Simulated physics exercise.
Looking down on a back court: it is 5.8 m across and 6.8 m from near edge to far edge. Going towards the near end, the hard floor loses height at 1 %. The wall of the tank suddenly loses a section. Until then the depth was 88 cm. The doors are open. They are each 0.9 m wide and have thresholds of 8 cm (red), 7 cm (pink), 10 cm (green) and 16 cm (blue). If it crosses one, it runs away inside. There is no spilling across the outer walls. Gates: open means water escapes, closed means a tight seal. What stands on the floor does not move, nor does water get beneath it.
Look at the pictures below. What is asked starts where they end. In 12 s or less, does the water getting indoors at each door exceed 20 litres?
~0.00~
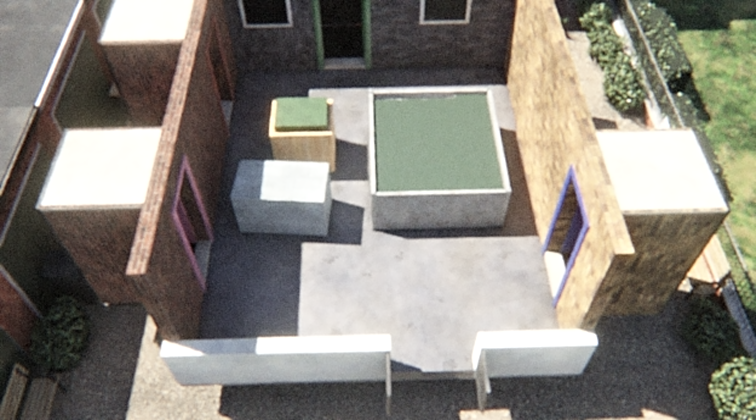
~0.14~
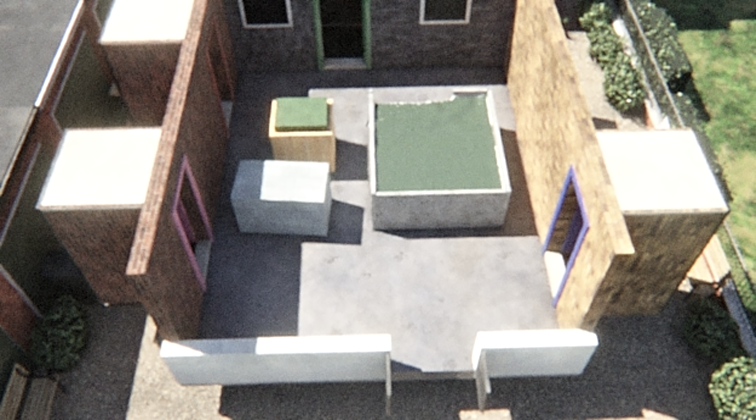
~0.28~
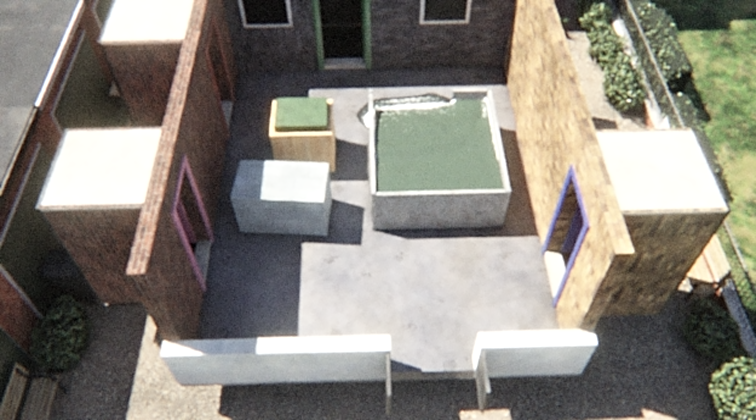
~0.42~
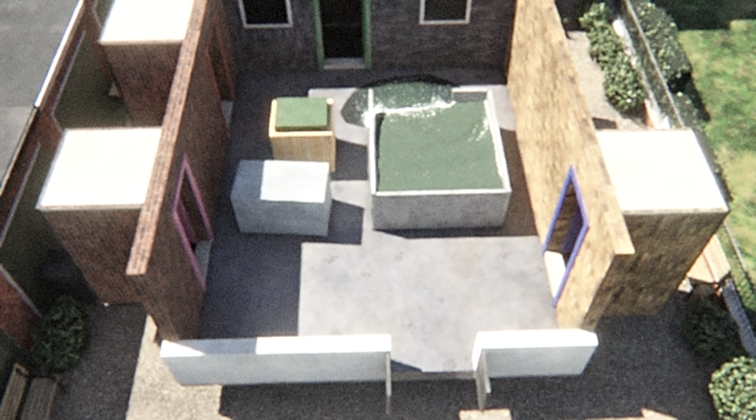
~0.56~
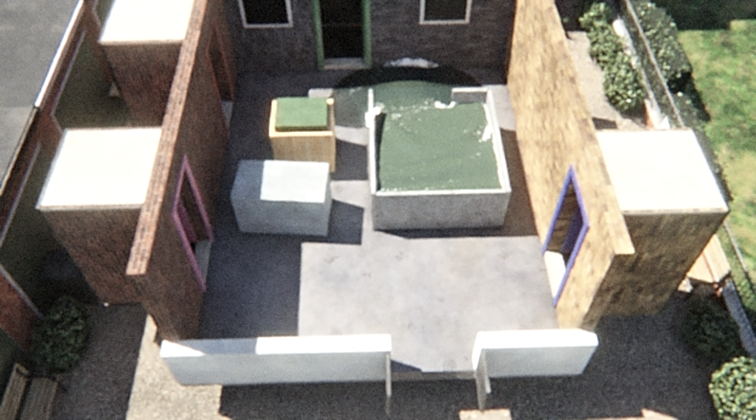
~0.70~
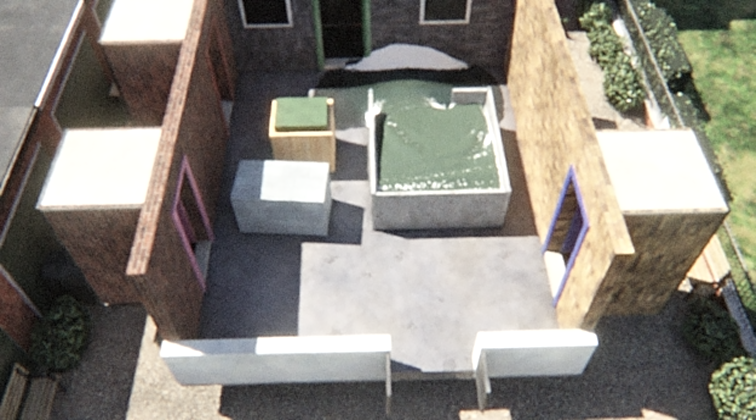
Red door: Exceeds it; pink door: Exceeds it; green door: Exceeds it; blue door: Does not exceed it.
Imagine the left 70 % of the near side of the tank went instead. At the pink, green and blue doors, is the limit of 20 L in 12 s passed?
So pink tops it, green stays lower, blue stays lower.
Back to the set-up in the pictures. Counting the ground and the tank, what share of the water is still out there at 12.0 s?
Some 76 in a hundred.
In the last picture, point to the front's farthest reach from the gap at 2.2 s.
I'd put it near pixel (238, 75) of the last picture.
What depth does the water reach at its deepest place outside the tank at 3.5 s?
36 cm or so.
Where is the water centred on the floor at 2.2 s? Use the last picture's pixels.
Balance point at about (415, 133).
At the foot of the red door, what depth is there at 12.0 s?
About 11.0 cm.
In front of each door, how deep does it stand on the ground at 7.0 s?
Measured in centimetres, the red door gives 16, the pink door 10, the green door 13 and the blue door 8.
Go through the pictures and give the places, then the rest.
The first frame shows still water, 88 cm deep, in the tank at (435, 141).
In the second frame, water pours out on the tank's far side and has run 0.8 m, to (369, 126); typically 10 cm deep outside, 88 cm at the tank's back.
In the third frame, water pours out on the tank's far side and has run 1.1 m, to a hidden place; typically 14 cm deep outside, 88 cm at the tank's back.
In the fourth frame, the front is at (424, 77), 1.6 m from the gap on the tank's far side; 3.1 m2 of floor is under water; 88 cm left at the back of the tank.
In the fifth frame, water pours out on the tank's far side and has run 2.0 m, to (448, 67); typically 9 cm deep outside, 86 cm at the tank's back.
In the sixth frame, the front is at (478, 66), 2.4 m from the gap on the tank's far side; 6.1 m2 of floor is under water; 77 cm left at the back of the tank.
After 1.4 s water covers 20 % of the floor and is deepest (58 cm) near (396, 72); red door not reached, pink door not reached, green door 33 cm at the sill, 54 L in, blue door not reached.
After 2.2 s water covers 30 % of the floor and is deepest (53 cm) near (495, 69); red door 14 cm at the sill, 0 L in, pink door not reached, green door 30 cm at the sill, 183 L in, blue door not reached.
After 3.5 s water covers 55 % of the floor and is deepest (36 cm) near (254, 75); red door 21 cm at the sill, 68 L in, pink door 3 cm at the sill, 0 L in, green door 20 cm at the sill, 305 L in, blue door 11 cm at the sill, 0 L in.
After 7.0 s water covers 95 % of the floor and is deepest (23 cm) near (259, 190); red door 16 cm at the sill, 216 L in, pink door 10 cm at the sill, 19 L in, green door 13 cm at the sill, 395 L in, blue door 8 cm at the sill, 0 L in.
After 12.0 s water covers 100 % of the floor and is deepest (20 cm) near (564, 353); red door 11 cm at the sill, 273 L in, pink door 10 cm at the sill, 78 L in, green door 8 cm at the sill, 405 L in, blue door 12 cm at the sill, 0 L in.
